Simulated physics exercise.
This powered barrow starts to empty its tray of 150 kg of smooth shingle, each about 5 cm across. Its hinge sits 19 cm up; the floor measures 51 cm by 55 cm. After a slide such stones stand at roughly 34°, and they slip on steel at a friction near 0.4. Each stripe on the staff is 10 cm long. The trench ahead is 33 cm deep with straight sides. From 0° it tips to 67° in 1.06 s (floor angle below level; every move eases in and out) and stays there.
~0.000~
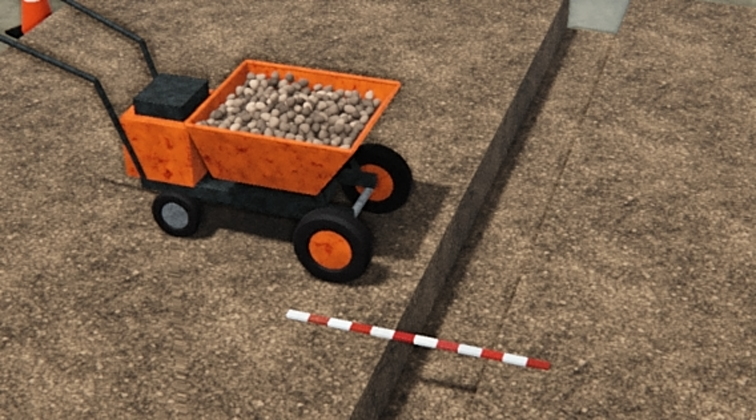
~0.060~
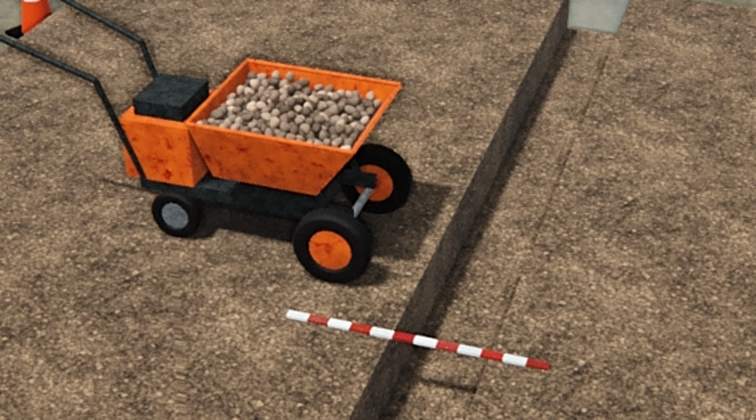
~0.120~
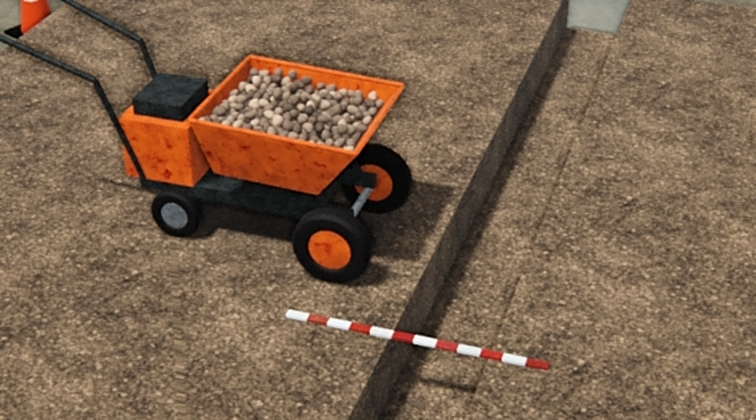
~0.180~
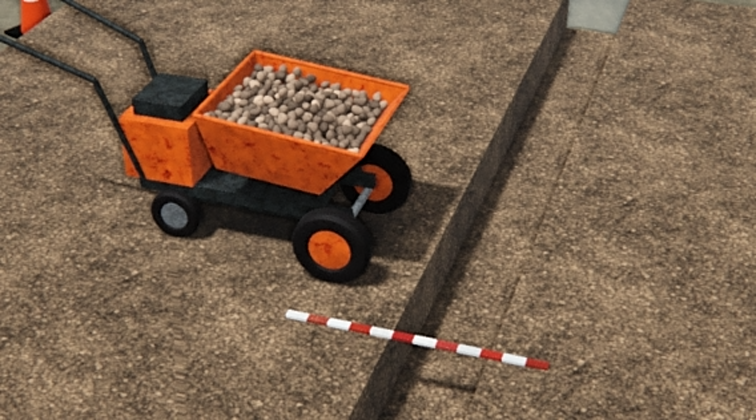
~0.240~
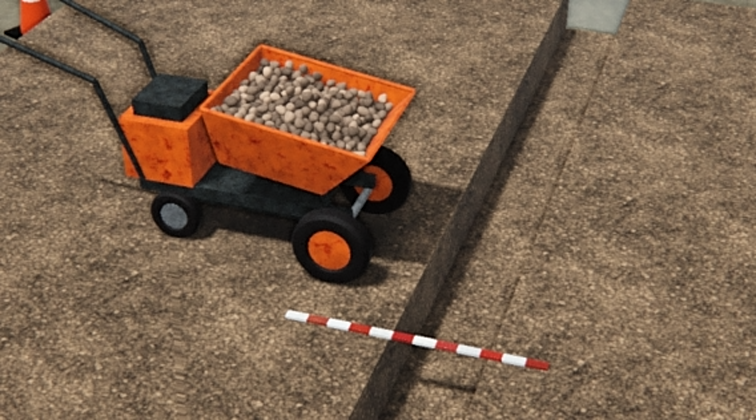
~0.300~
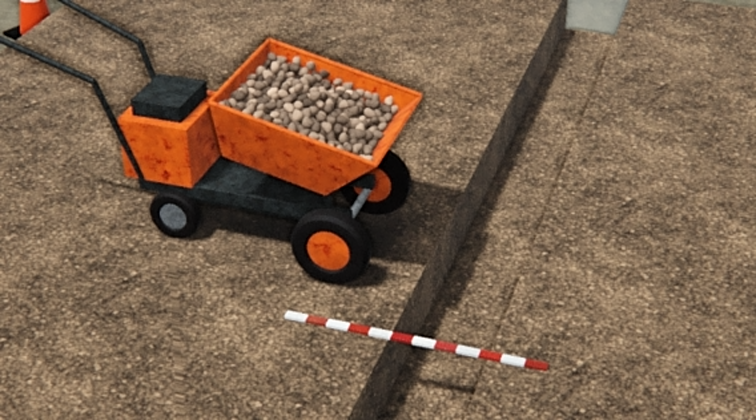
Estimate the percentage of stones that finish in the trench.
Some 70 per cent of it.
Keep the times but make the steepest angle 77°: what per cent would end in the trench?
Then about 65 per cent.
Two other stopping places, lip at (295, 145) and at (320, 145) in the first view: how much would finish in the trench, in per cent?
Near 100 per cent from the first place, 95 from the second.
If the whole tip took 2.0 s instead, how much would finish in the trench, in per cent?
Then about 85 per cent.
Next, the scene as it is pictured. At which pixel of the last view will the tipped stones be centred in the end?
Around (499, 310).
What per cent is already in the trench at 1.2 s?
About 25 per cent by then.
After 0.8 s the floor is at 57°; 100 % in the tray; the foremost stones are at (445, 202).
After 1.2 s the floor is at 67°; 64 % in the tray, 27 % in the trench, 9 % past the trench; the foremost stones are at (558, 263).
After 1.5 s the floor is at 67°; 30 % in the tray, 40 % in the trench, 30 % past the trench; the foremost stones are at (684, 282).
After 3.5 s the floor is at 67°; 0 % in the tray, 70 % in the trench, 30 % past the trench; the foremost stones are past the picture's edge.
